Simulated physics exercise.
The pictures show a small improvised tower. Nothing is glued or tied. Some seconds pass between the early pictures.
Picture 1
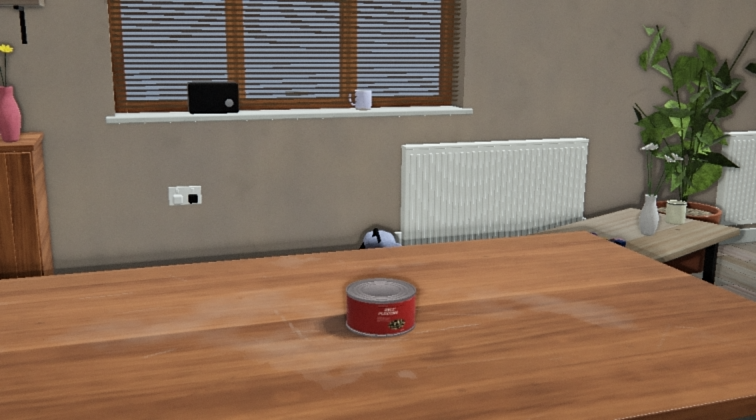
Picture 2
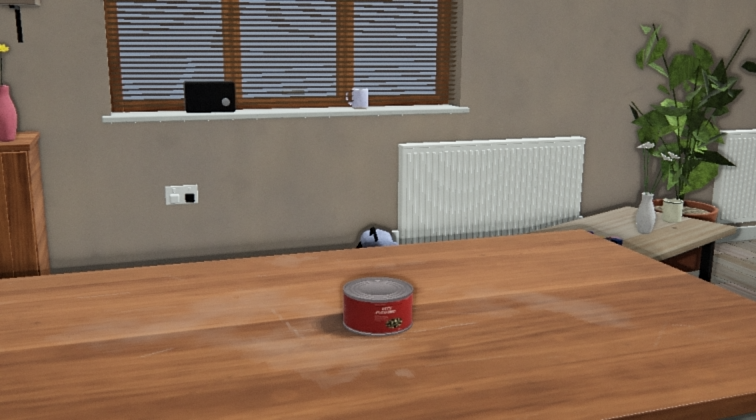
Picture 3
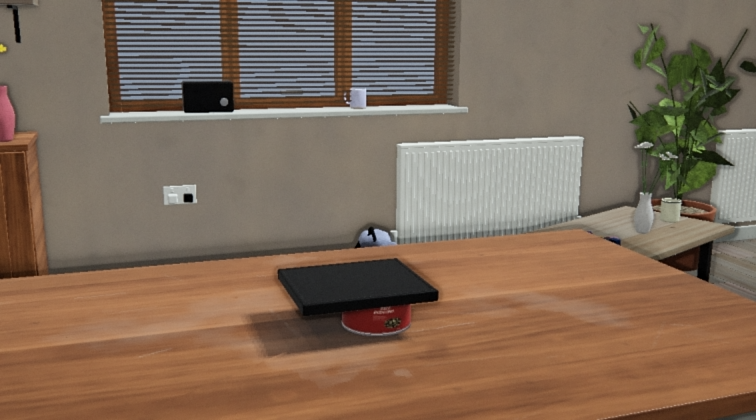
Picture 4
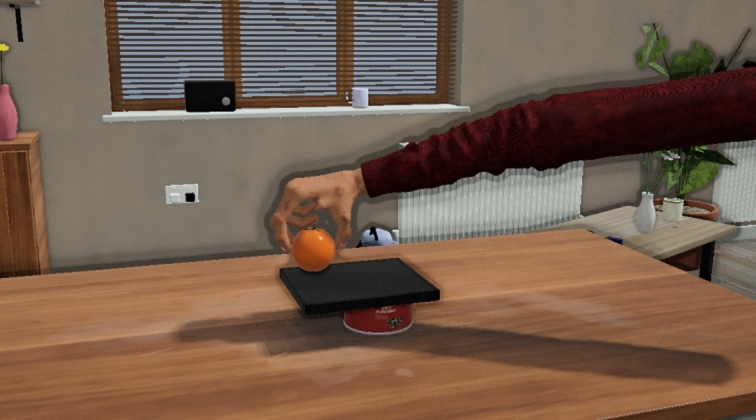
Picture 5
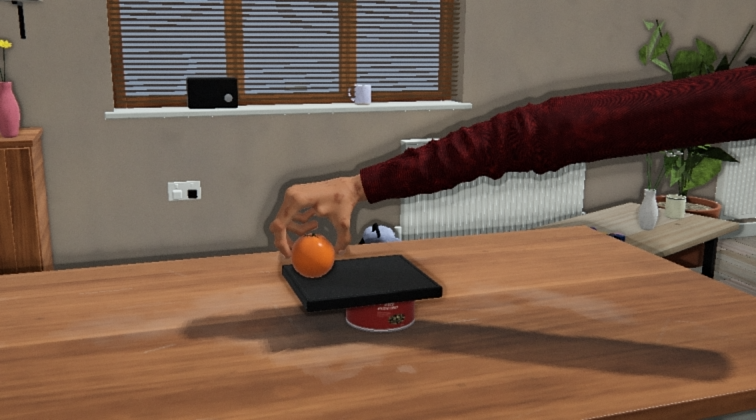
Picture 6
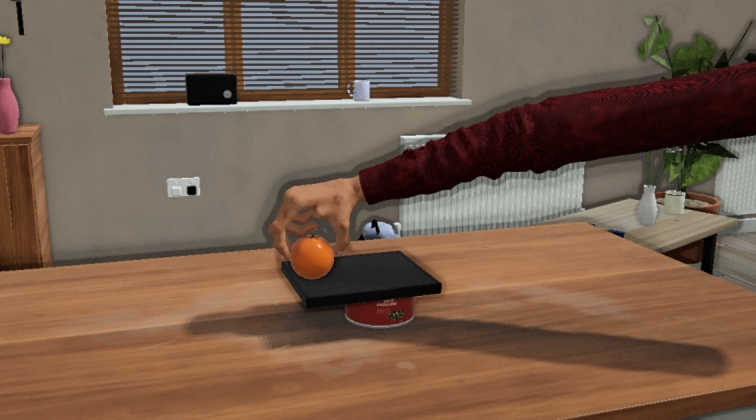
In a room with a wide window and a radiator, a red tub sits alone on a wooden table. A flat black slab then appears on top of it, jutting out to the left. Finally, a hand in a dark red sleeve sets an orange tomato near the slab's left end and stays over it.
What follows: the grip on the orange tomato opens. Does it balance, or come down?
It gives way.
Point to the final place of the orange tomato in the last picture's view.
At about (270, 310).
Then, 0.30 s on from there, orange tomato now fallen; black lid turned 45° from how it was put.
Then, 0.40 s on from there, black lid turned 45° from how it was put.
Then, 1.00 s on from there, black lid turned 30° from how it was put.
In the end, fallen, orange tomato; the other 2 unmoved. At the end, from the last picture's camera, orange tomato near (270, 310). The stack loses its balance.
